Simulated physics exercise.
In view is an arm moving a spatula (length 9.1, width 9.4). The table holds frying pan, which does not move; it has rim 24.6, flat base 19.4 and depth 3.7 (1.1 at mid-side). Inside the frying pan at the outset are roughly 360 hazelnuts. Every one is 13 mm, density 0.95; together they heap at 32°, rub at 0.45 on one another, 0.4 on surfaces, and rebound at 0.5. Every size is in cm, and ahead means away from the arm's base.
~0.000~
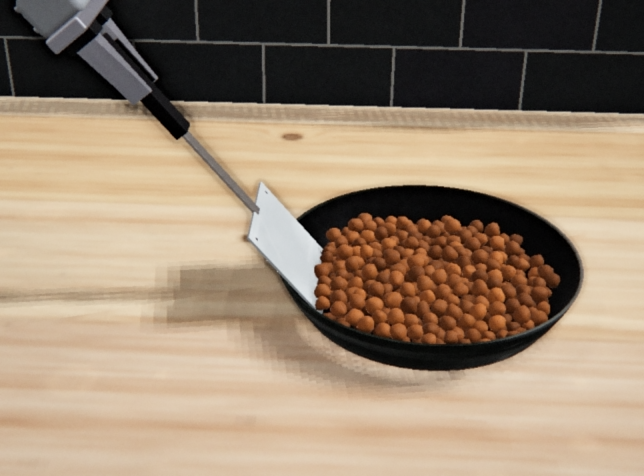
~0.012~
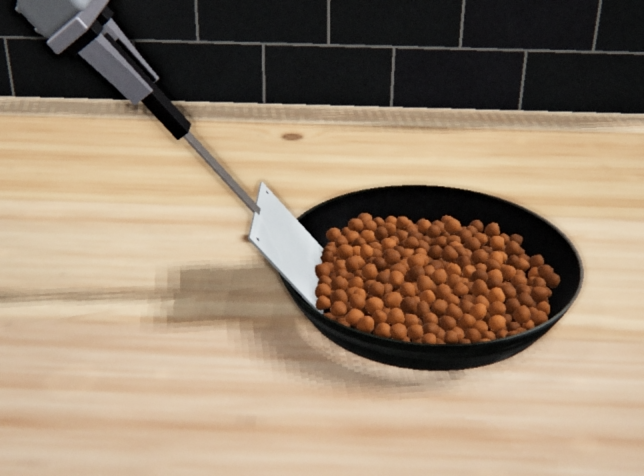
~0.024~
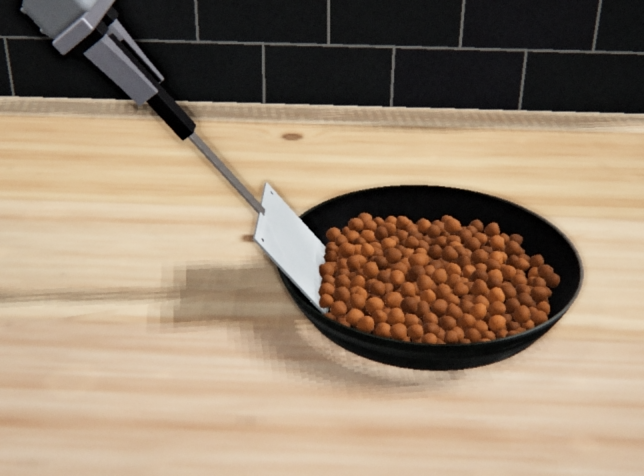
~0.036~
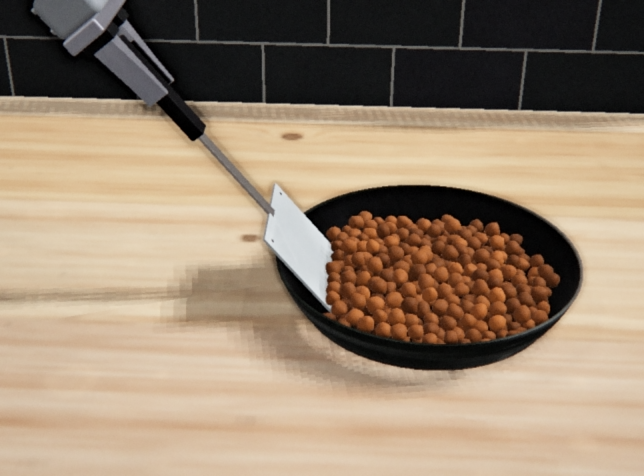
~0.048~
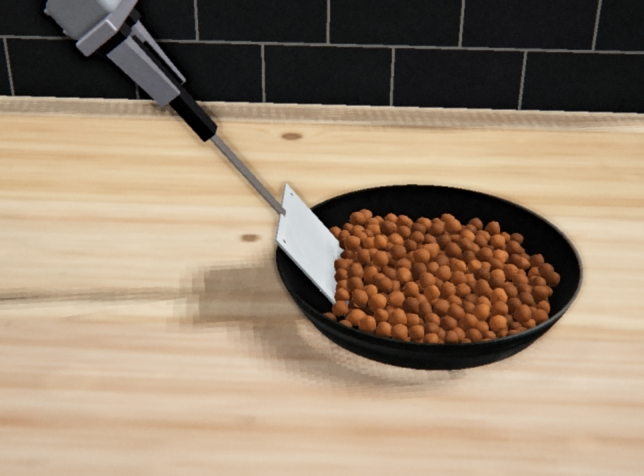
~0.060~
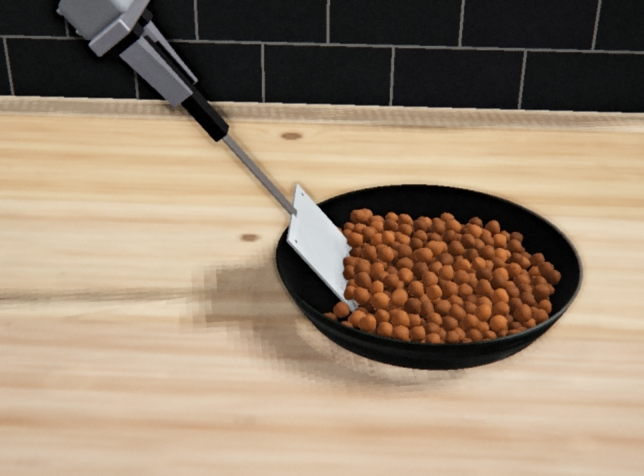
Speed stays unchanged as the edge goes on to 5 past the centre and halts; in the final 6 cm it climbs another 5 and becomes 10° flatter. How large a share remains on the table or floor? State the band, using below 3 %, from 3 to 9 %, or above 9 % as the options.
It falls above 9 %.
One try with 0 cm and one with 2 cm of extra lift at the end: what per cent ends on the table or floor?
You'd get some 0 per cent with the first setting and some 5 per cent with the second.
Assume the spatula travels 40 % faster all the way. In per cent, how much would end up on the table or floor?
The share on the table or floor would be about 20 percent.
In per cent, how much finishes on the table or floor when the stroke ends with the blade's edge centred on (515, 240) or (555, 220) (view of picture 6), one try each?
I'd say roughly 20 per cent, then roughly 35 per cent.
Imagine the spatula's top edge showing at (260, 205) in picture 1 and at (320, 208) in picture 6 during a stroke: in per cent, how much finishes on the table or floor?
Roughly 25 %.
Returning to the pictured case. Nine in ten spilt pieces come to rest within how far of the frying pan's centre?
Some 55 cm from the centre.
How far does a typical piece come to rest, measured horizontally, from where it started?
Level distance of roughly 3 cm.
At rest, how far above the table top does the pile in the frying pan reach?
5.0 cm.
By 0.11 s, sloping 51°, highest piece 5 above the table; 356 in the frying pan.
By 0.15 s, sloping 47°, highest piece 7 above the table; 356 in the frying pan.
By 0.37 s, sloping 41°, highest piece 5 above the table; 306 in the frying pan, 50 on the table or floor.
By 1.42 s, sloping 41°, highest piece 5 above the table; 306 in the frying pan, 50 on the table or floor.
Final count, 306 in the frying pan, 50 on the table or floor. That is 14 % on the table or floor.
